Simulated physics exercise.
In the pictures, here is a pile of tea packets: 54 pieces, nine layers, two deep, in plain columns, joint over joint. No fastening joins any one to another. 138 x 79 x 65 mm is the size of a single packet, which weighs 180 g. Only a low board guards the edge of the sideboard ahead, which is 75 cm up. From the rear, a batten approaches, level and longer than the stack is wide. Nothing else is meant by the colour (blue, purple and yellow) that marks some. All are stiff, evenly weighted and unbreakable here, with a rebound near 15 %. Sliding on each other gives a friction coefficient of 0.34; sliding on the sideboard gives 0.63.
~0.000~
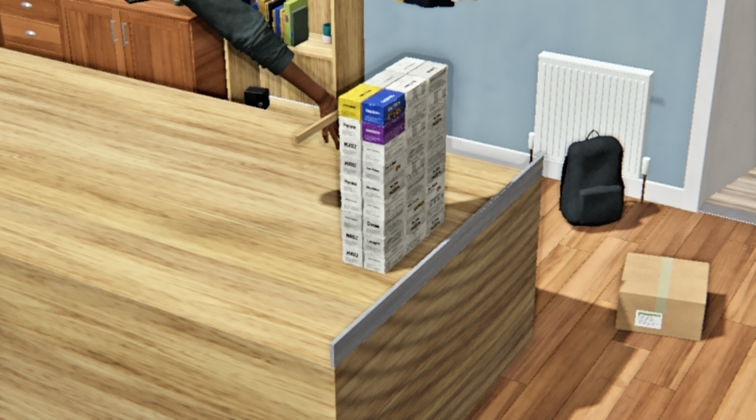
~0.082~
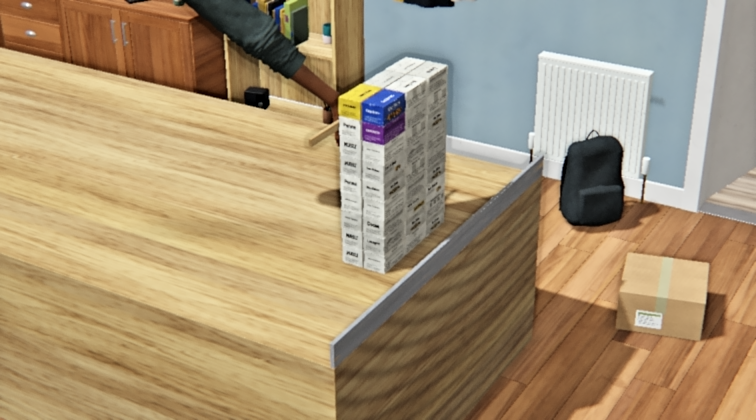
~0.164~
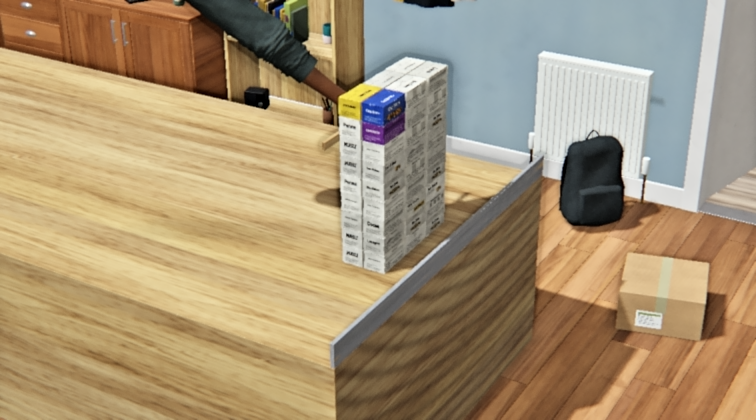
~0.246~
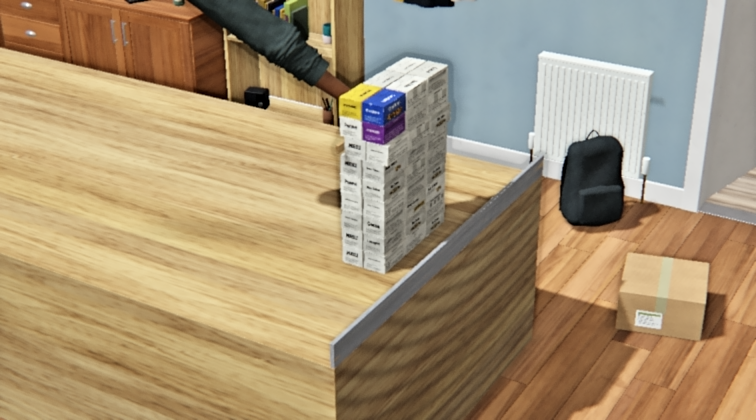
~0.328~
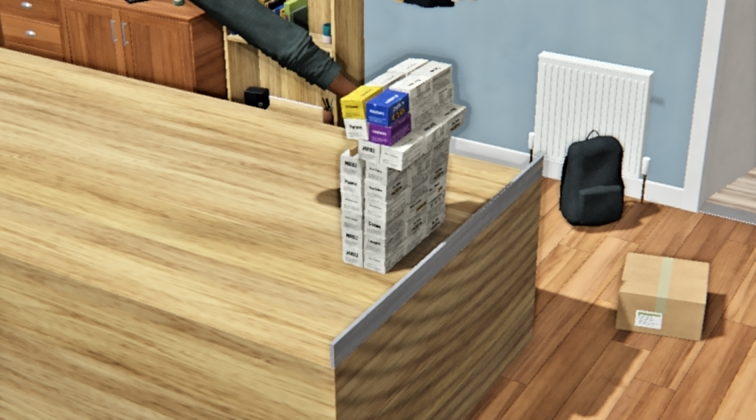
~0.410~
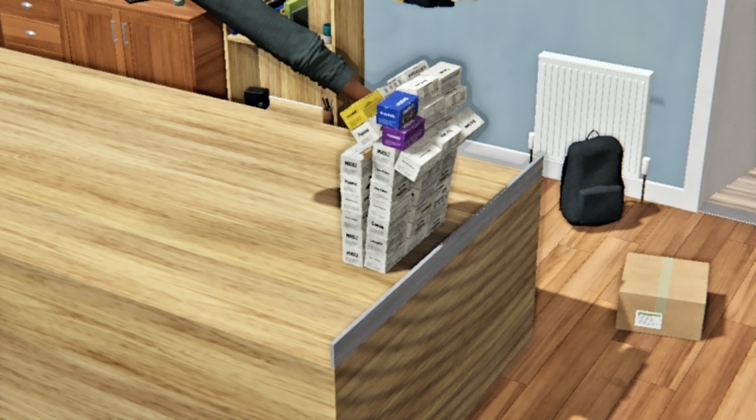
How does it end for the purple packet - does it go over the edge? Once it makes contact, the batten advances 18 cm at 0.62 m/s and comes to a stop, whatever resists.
The purple packet ends up down.
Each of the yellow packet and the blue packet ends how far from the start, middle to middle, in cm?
Approx. distance from start in cm - yellow 12, blue 166.
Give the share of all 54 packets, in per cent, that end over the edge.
Roughly 40 percent.
Around 0.62 s, none of the 54 packets over the edge, 36 disturbed; purple packet tipped 23°, 37 mm lower; yellow packet on its side.
Around 1.00 s, 20 of the 54 packets over the edge; purple packet on its side; yellow packet on its side.
Finally (1.6 s), 22 of the 54 packets over the edge; purple packet on its side; yellow packet on its side; blue packet on its side. Seen by the last camera, middles, yellow packet near (363, 140).
